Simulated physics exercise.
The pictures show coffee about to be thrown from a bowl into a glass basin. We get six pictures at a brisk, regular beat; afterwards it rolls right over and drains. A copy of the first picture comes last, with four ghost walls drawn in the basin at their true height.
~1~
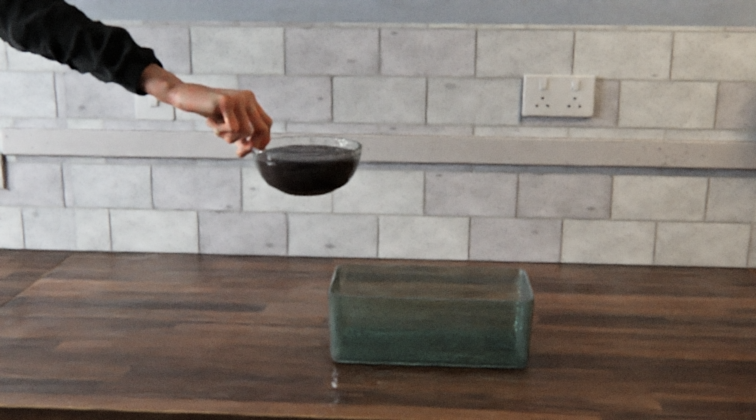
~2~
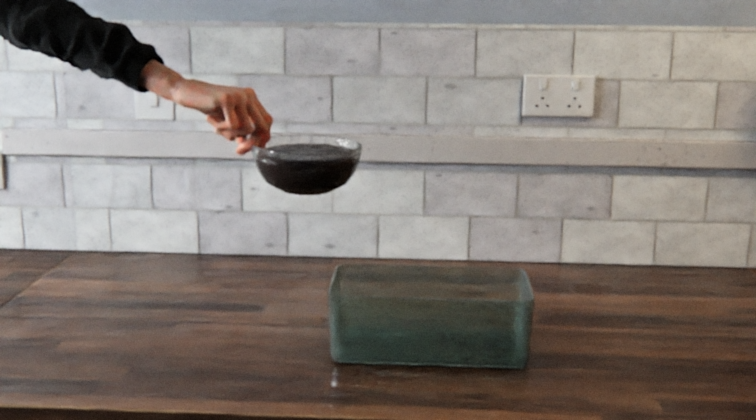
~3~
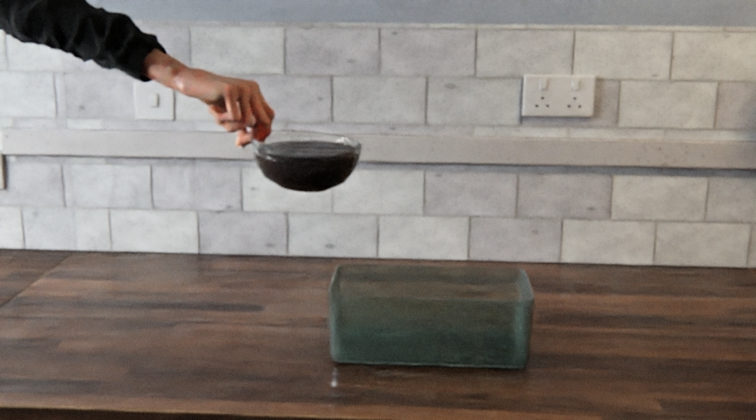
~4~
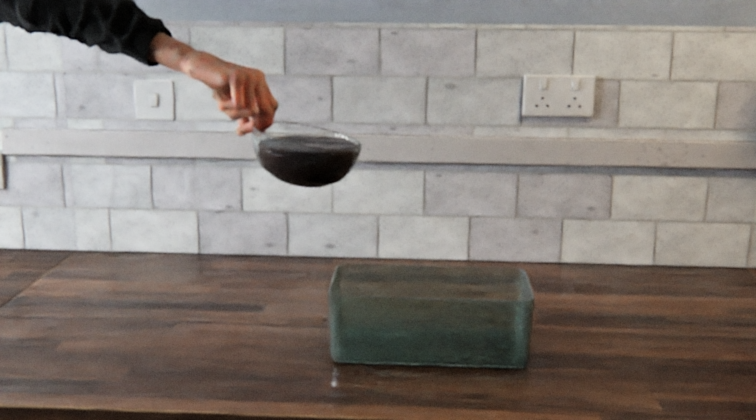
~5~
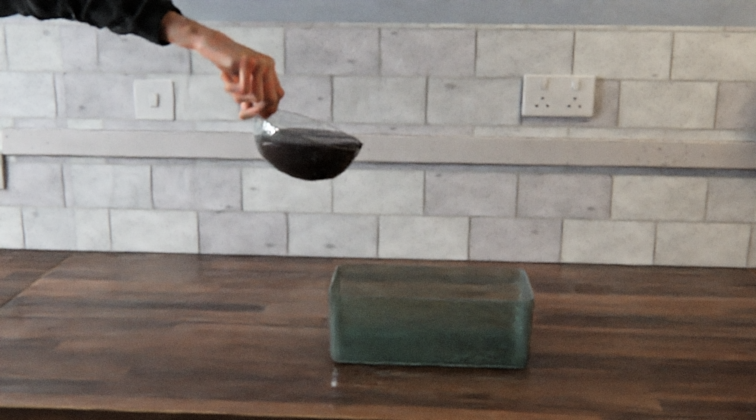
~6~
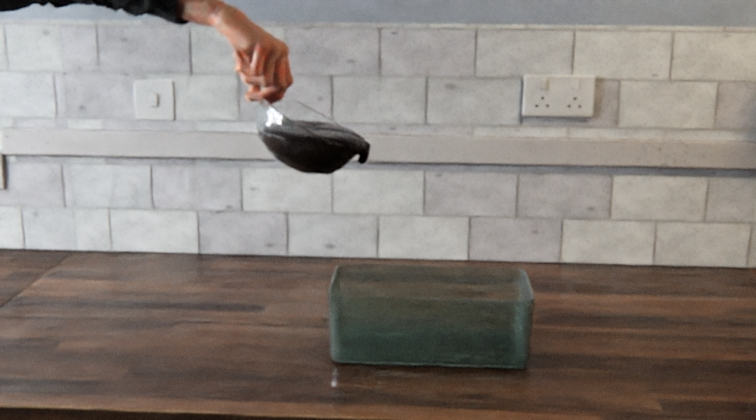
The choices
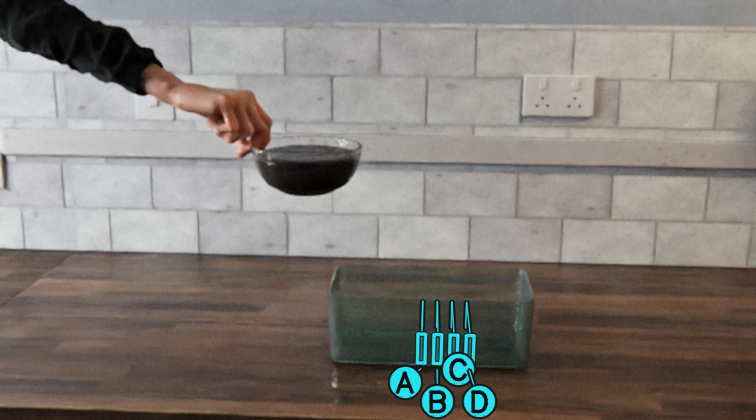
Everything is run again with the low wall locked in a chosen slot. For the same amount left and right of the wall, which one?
Choose C.
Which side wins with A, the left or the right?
The right side.
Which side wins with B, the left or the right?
More ends on the right.
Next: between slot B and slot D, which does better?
Slot B.
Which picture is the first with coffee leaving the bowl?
Picture 5.
On the marked copy, A at (421, 368); B at (437, 369); C at (453, 369); D at (469, 370).
With A, about 15 % ends left of the wall and 82 % right of it; 3 % is lost outside.
With B, about 28 % ends left of the wall and 69 % right of it; 3 % is lost outside.
With C, about 54 % ends left of the wall and 43 % right of it; 3 % is lost outside.
With D, about 80 % ends left of the wall and 16 % right of it; 5 % is lost outside.
